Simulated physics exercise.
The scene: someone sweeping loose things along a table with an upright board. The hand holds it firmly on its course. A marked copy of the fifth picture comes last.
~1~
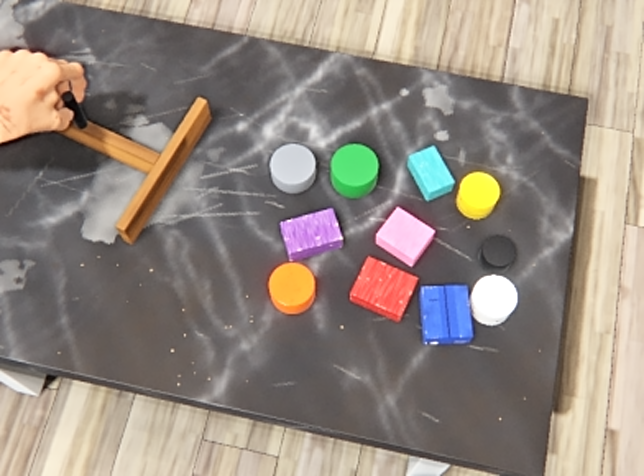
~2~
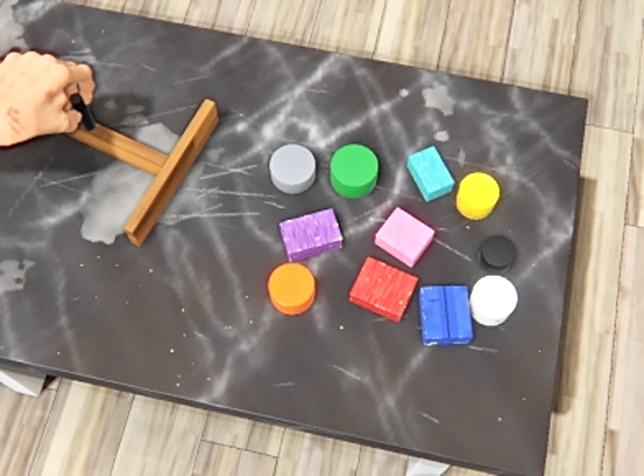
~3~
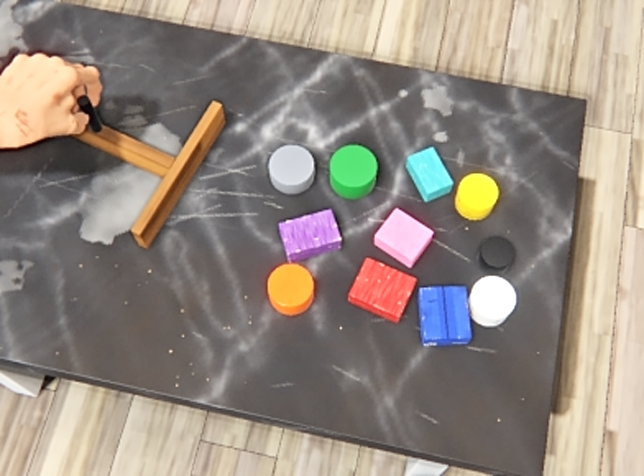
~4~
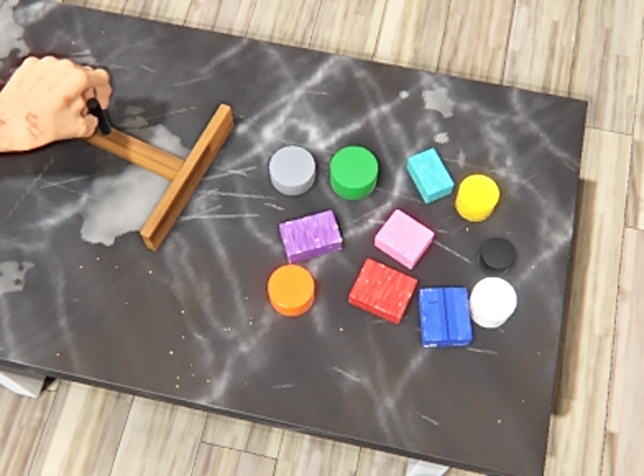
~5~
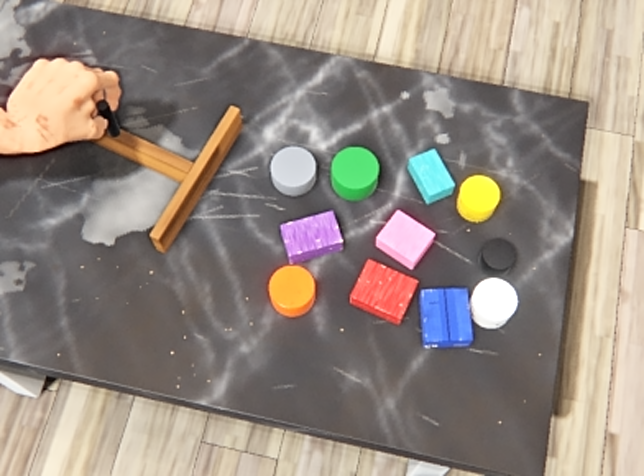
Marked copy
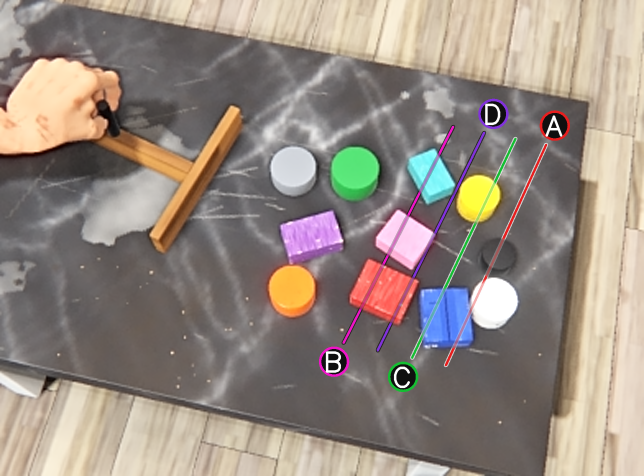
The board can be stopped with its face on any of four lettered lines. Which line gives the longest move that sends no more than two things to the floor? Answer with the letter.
A.
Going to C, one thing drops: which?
It is the black pot.
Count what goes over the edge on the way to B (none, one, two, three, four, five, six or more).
In all, none.
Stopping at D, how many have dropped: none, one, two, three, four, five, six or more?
The count is none.
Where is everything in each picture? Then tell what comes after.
Blue box (446, 315); pink block (404, 237); orange pot (292, 289), in the first frame.
Board (170, 163); red block (383, 289), in the second frame.
Board (177, 165); purple block (311, 236), in the third frame.
Board (187, 168); white jar (491, 303), in the fourth frame.
Board (196, 170); black pot (497, 259); green pot (355, 174); blue box (446, 318), in the fifth frame.
On the copy, A at (499, 249); B at (401, 229); C at (467, 243); D at (434, 236).
On A. First, board (305, 192); green pot (387, 179); grey pot (343, 192).
Then, board (414, 214); black pot (521, 263); white jar (509, 309).
Finally, board (501, 232); black pot over the edge; yellow tub over the edge; two fallen.
By contrast, B is within the limit but short; C is within the limit but short; D is within the limit but short.
